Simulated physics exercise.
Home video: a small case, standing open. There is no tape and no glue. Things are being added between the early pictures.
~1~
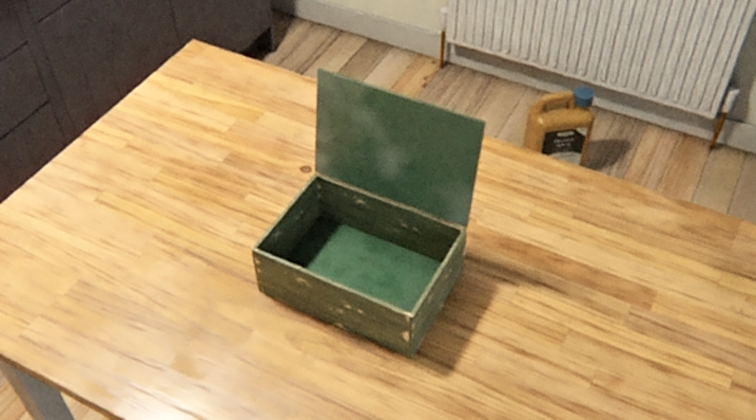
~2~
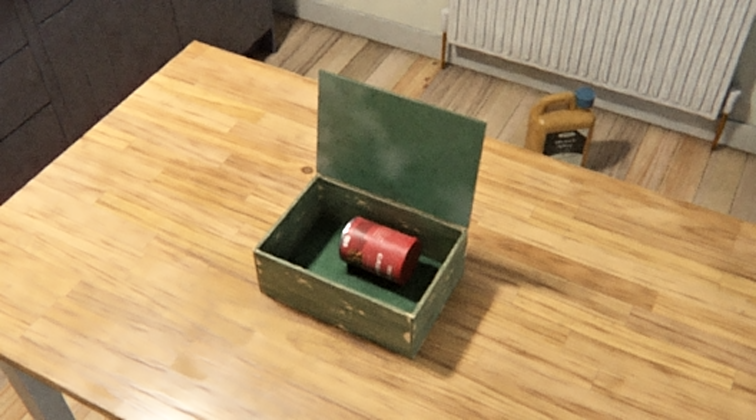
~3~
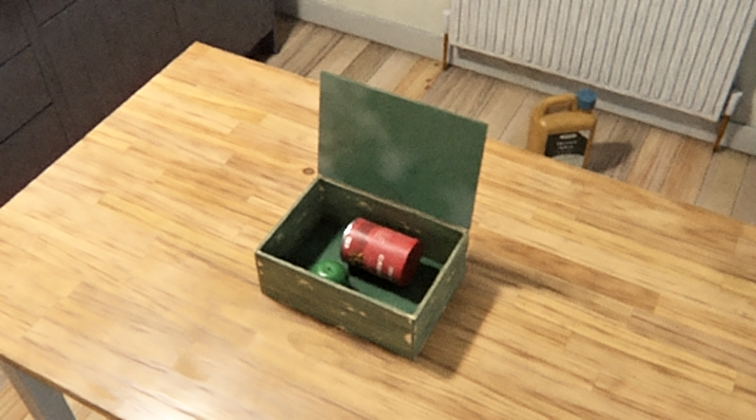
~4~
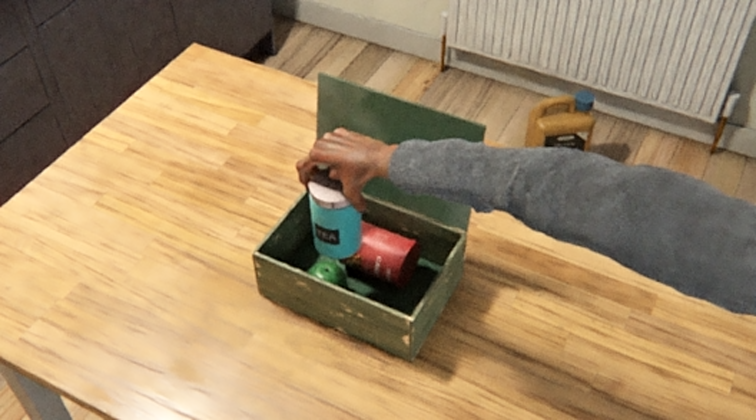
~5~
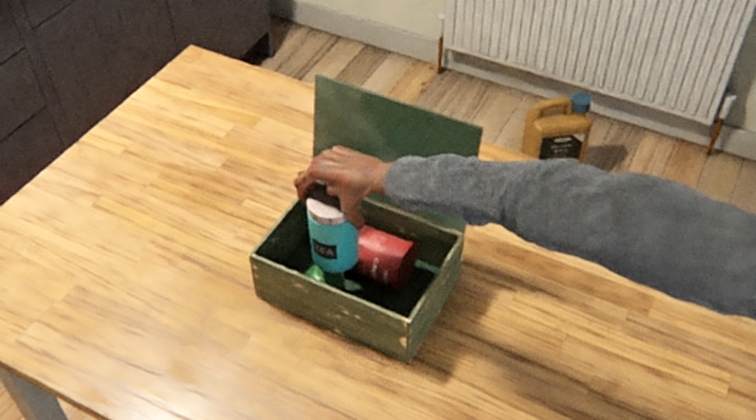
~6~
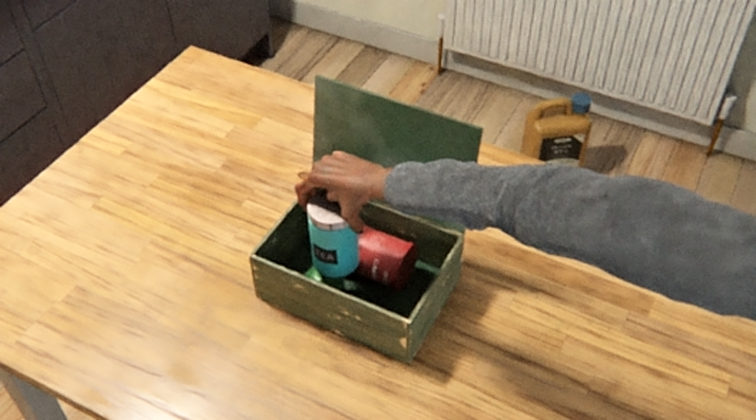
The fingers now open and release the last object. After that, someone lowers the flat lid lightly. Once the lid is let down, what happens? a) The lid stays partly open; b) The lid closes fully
The lid closes fully (b).
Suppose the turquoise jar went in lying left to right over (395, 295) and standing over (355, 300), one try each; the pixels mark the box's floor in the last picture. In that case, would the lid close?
Case one: Lid goes down; case two: Lid goes down.
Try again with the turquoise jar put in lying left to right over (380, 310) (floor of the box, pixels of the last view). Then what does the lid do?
Then the lid comes down fully.
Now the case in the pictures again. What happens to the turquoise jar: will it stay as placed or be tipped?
At the finish it goes crooked.
Then, 0.50 s past the last view, turquoise jar on its side near (373, 305); green apple displaced about its own width.
Then, 1.70 s past the last view, lid 48° above the rim; turquoise jar on its side near (376, 306); green apple displaced a little.
Finally, lid shut; down or leaning hard in the box, turquoise jar; the other 2 still in place. Final places as the last picture's camera would see them, turquoise jar near (377, 305).
